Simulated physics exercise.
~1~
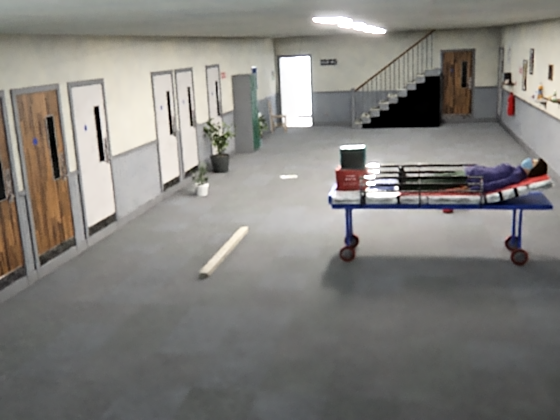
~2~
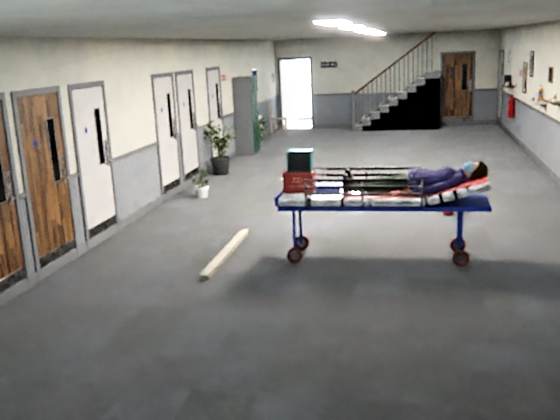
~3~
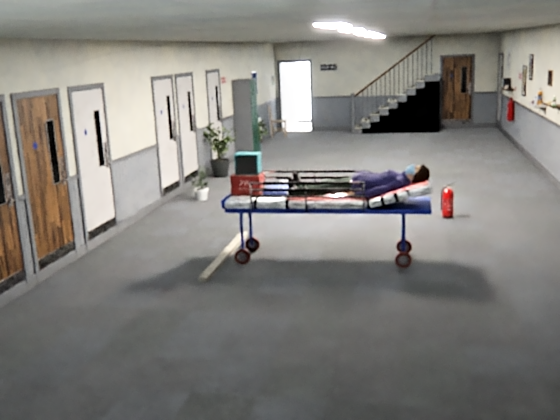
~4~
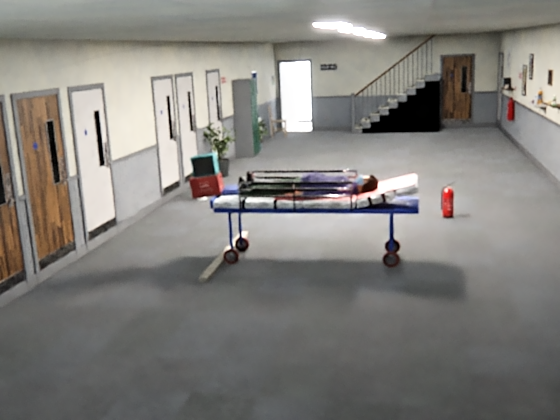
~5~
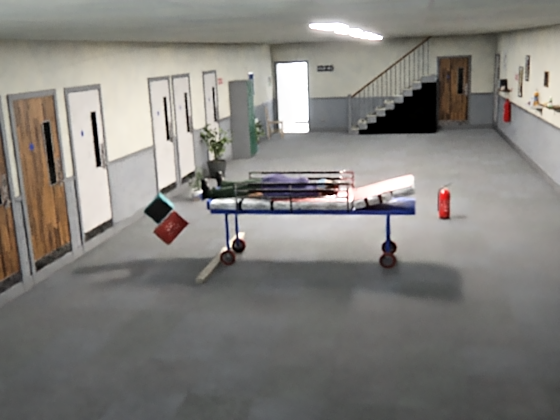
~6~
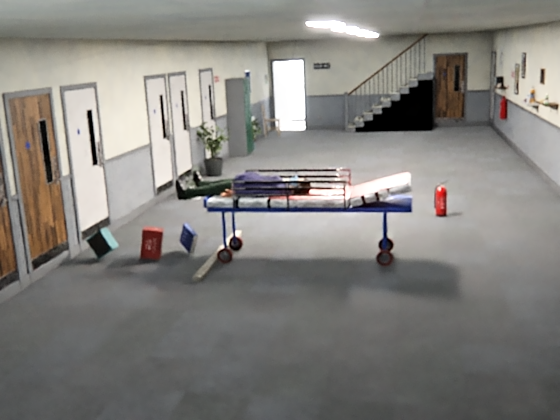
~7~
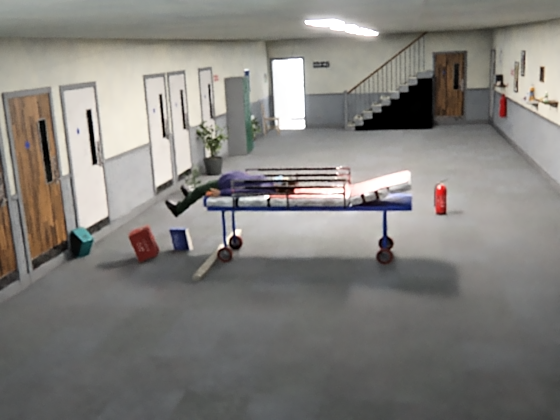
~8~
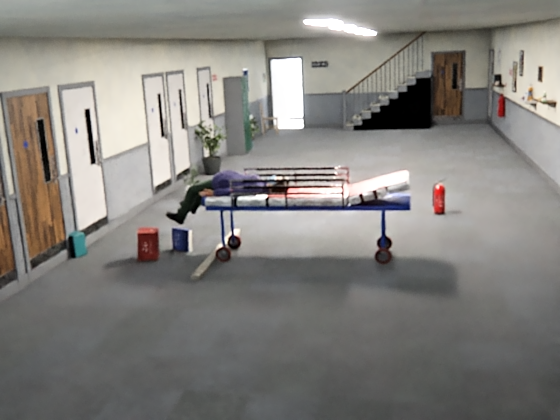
A blue trolley carrying a limp person in purple and dark clothing, head to the right, rolls leftward along a grey-floored corridor, seen from a slightly raised, gently swaying view. At its foot end ride a red holdall, a teal box-shaped monitor and a blue folder, with doors at left and stairs behind. The trolley stops abruptly at a pale bar on the floor, and its load keeps sliding left. The monitor and holdall tumble off, then the folder drops. The person slides feet first and stops with the lower legs hanging over the end, the three objects lying on the floor.
